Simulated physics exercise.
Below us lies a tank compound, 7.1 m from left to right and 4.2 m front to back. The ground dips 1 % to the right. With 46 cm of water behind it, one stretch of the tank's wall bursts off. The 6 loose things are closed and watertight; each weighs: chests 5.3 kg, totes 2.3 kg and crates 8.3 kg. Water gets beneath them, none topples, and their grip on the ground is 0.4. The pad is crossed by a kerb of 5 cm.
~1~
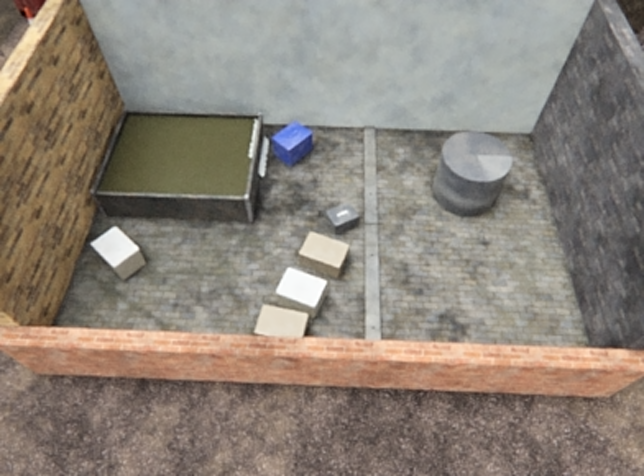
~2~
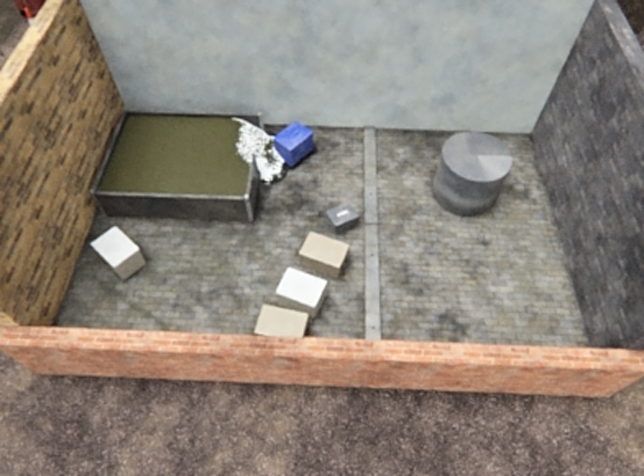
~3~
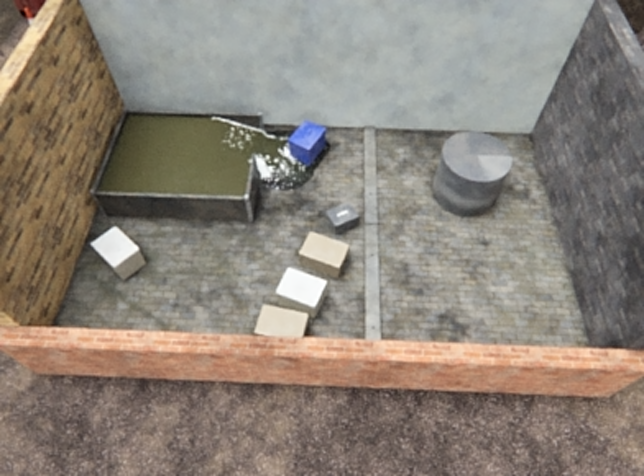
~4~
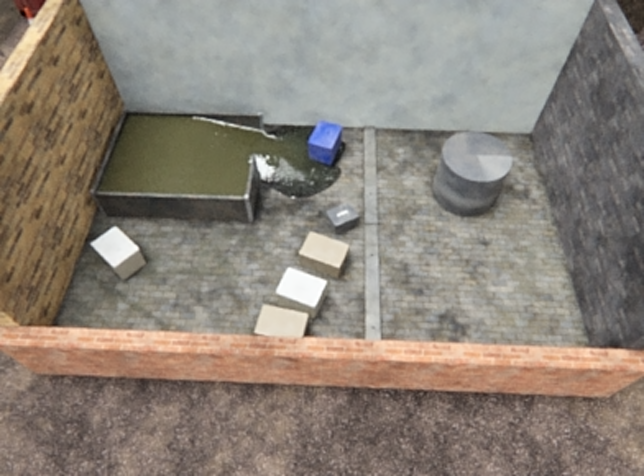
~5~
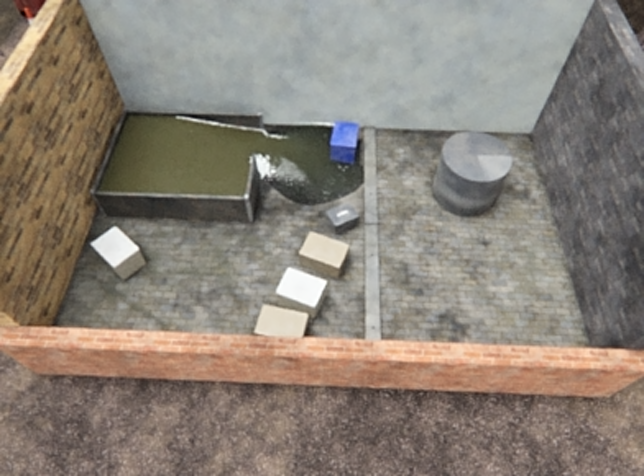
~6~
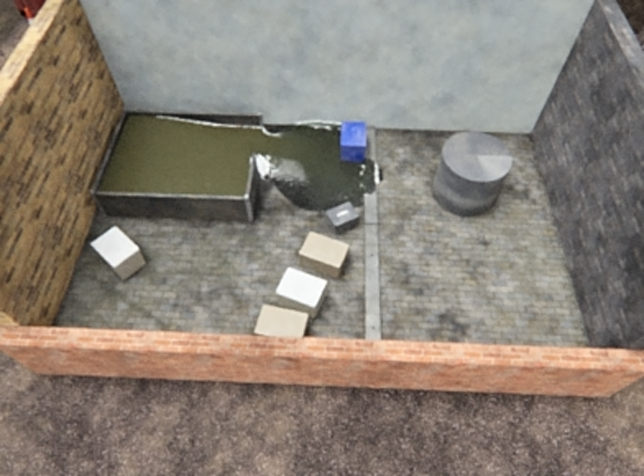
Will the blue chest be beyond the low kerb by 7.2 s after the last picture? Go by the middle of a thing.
Blue chest gets past.
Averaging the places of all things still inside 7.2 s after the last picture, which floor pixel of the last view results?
Around (289, 276).
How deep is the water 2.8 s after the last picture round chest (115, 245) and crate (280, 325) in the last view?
About 0 and 0 cm.
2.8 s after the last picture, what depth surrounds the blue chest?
About 10 cm.
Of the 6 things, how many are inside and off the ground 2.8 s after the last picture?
At that moment 1.
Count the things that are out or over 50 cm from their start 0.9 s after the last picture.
By then 1.
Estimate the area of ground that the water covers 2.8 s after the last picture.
Some 20 m2.
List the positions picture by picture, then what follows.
In the first picture, the blue chest at (292, 135) rests on the ground; 3.7 m2 under water; 0 of 6 have shifted.
In the second picture, the blue chest at (293, 135) rests on the ground; 4.1 m2 under water; 0 of 6 have shifted.
In the third picture, the blue chest at (307, 134), on the bottom, 25 cm from its start; 4.6 m2 under water; 1 of 6 have shifted.
In the fourth picture, the blue chest at (325, 134) rests on the ground, 54 cm from its start; water covers 5.3 m2; 1 of 6 have shifted.
In the fifth picture, the blue chest at (345, 134) rests on the ground, 86 cm from its start; 6.0 m2 under water; 1 of 6 have shifted.
In the sixth picture, the blue chest at (353, 134) rests on the ground, 100 cm from its start; 6.7 m2 under water; 1 of 6 have shifted.
Then, 0.9 s after the last picture the blue chest is near (380, 136), 1.4 m from its start, aground; 1 of 6 are over the mark; 0 afloat.
Then, 2.8 s after the last picture the blue chest is near (486, 123), 3.2 m from its start, afloat; 1 of 6 are over the mark; 1 afloat.
Then, 4.8 s after the last picture the blue chest is near (541, 191), 3.9 m from its start, afloat; 1 of 6 are over the mark; 1 afloat.
Then, 7.2 s after the last picture the blue chest is near (542, 309), 4.5 m from its start, afloat; 1 of 6 are over the mark; 2 afloat.
